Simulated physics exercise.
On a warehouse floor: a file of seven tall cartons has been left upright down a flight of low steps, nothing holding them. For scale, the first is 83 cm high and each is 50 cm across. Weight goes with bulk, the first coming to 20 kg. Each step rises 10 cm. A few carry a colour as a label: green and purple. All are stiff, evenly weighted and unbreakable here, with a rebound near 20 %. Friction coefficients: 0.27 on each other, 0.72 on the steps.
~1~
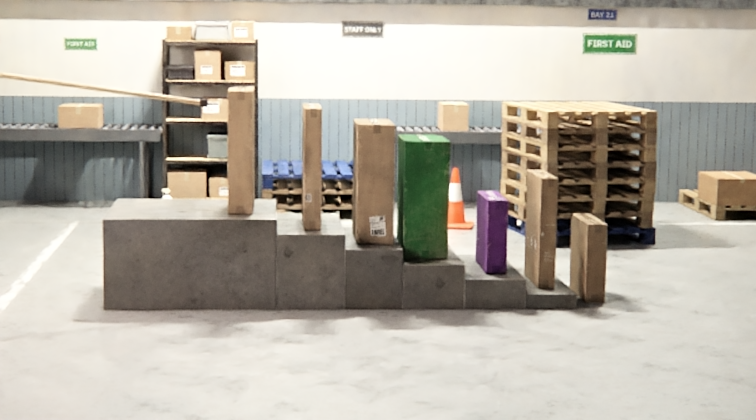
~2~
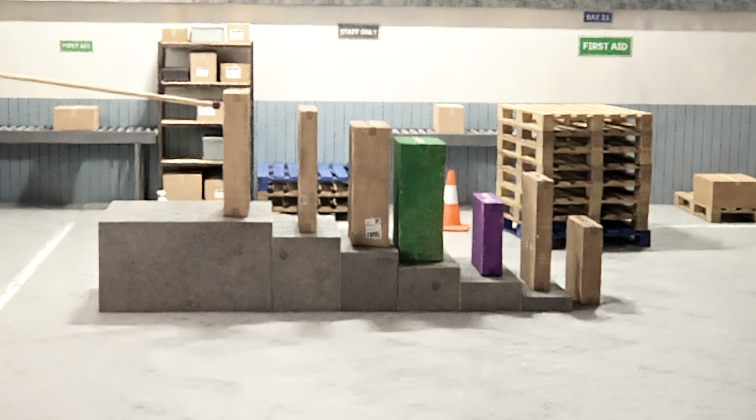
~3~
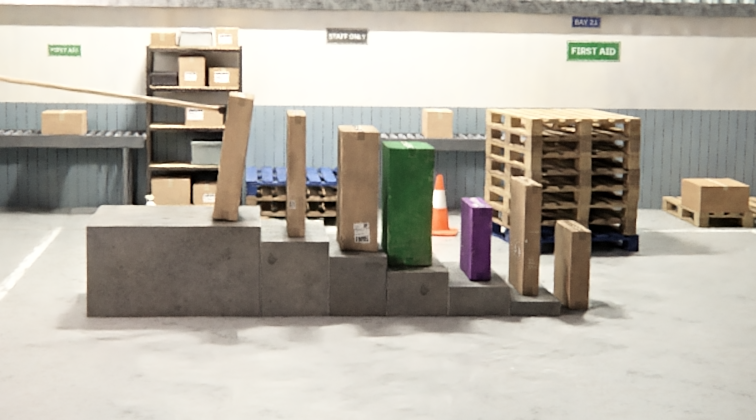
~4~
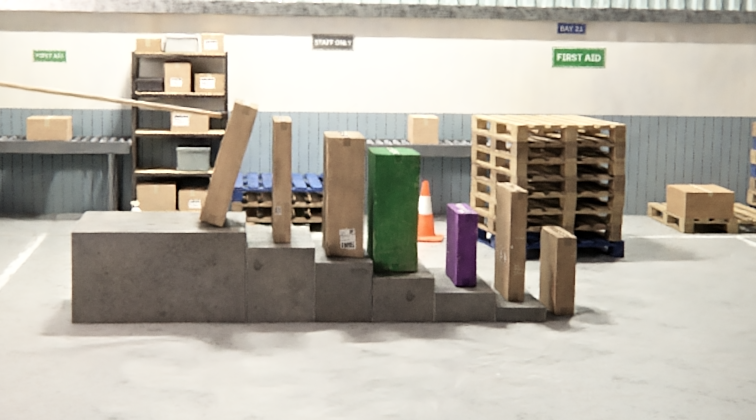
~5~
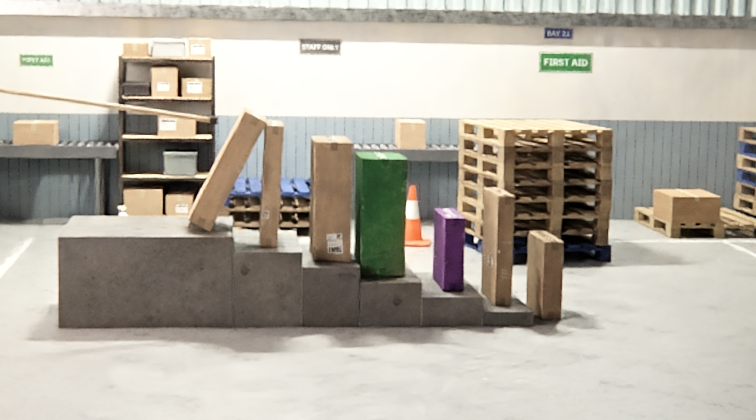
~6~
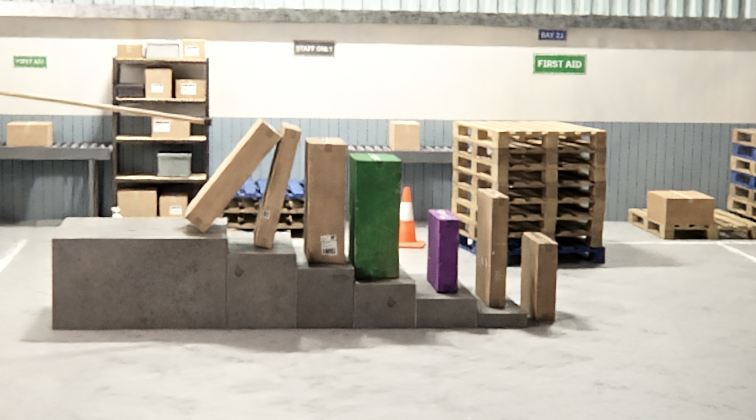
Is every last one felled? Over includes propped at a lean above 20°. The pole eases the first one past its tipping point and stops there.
Here no, some stay up.
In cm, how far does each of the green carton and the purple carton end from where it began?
Green 0, purple 0.
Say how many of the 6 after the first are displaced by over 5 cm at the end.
2.
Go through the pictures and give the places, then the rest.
In the first picture (pixels give the middle of a visible side; the camera pans a little), pole end (203, 103) 14 cm from the first carton; green carton (427, 201); purple carton (497, 237); none of the others has stirred.
The second picture shows pole end (216, 106) 29 mm from the first carton; green carton (422, 203).
The third picture shows pole end (221, 110) pushing; green carton (411, 208); none of the others has stirred.
The fourth picture shows pole end (224, 116) pushing; green carton (397, 214); none of the others has stirred.
The fifth picture shows pole end (213, 121) stopped; green carton (384, 218); none of the others has stirred.
The sixth picture shows pole end (207, 122) stopped; green carton (378, 220); purple carton (449, 256); steepest lean 14°, the carton at (278, 188); one has shifted.
Then, 0.06 s past the last view, none of the 6 other cartons over, 1 disturbed.
Then, 0.16 s past the last view, 1 of the 6 other cartons over.
In the end, 1 of the 6 other cartons over; green carton unmoved; purple carton unmoved. Five left standing. From the last view, middles, green carton near (376, 214), purple carton near (443, 251).
